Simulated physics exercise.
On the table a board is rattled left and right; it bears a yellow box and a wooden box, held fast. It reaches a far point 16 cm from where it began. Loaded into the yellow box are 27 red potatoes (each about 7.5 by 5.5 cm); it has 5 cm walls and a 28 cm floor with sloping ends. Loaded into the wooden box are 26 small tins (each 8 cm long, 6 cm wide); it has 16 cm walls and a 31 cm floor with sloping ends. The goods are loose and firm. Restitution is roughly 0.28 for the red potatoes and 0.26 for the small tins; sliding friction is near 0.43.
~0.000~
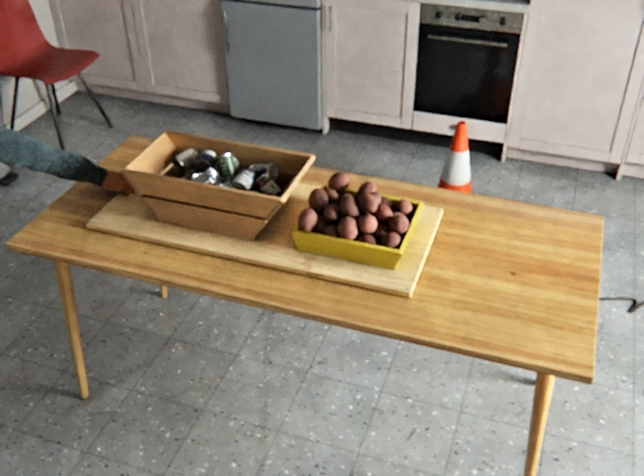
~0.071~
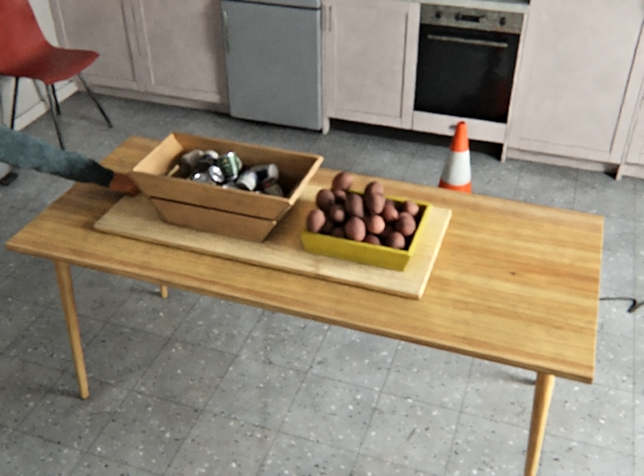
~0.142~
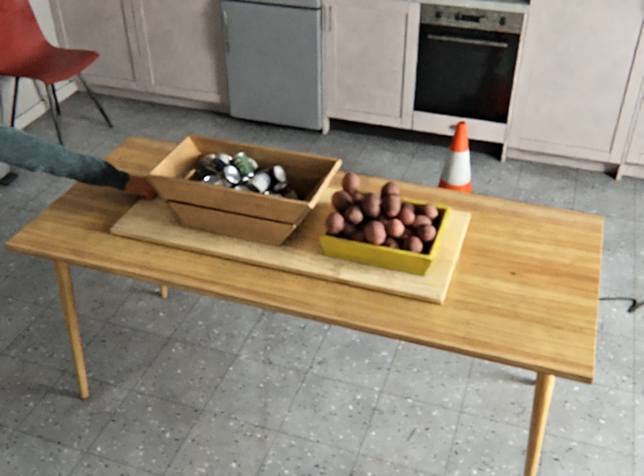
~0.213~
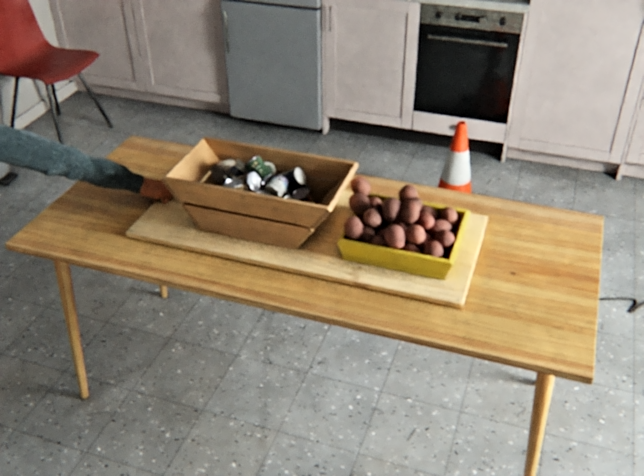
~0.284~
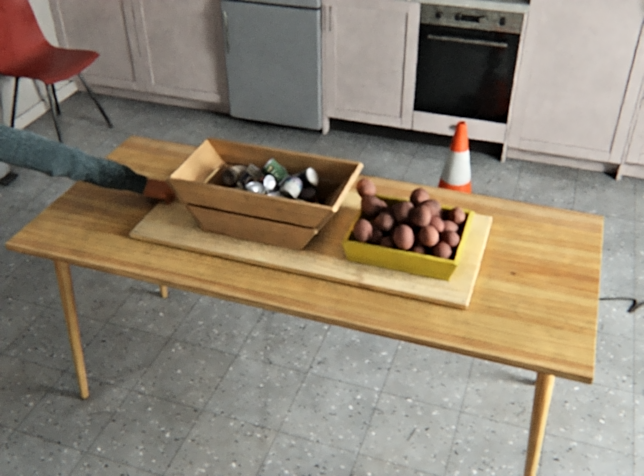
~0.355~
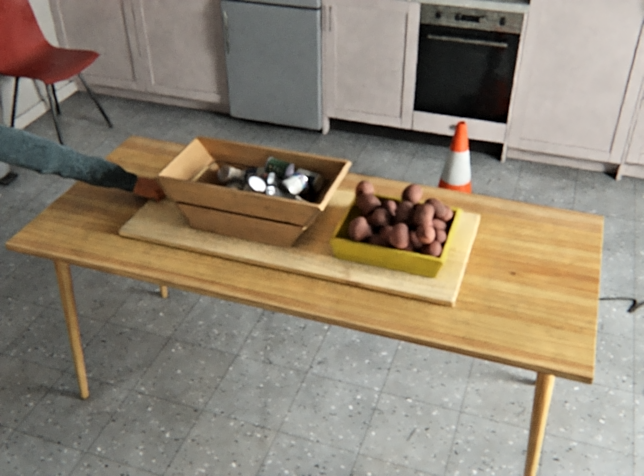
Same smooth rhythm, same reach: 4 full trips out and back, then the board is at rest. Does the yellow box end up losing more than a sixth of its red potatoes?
Yes.
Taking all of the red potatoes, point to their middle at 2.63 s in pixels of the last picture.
Their middle is around (356, 223).
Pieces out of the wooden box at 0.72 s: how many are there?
Wooden box: About 0.
After 0.72 s, the yellow box is down by 7 of 27 and the wooden box has all 26.
After 1.17 s, the yellow box is down by 9 of 27 and the wooden box has all 26.
After 1.81 s, the yellow box is down by 10 of 27 and the wooden box has all 26.
Outcome (at 2.63 s), the yellow box is down by 10 of 27 and the wooden box has all 26. Asked share, 10 of 27, 37 per cent.
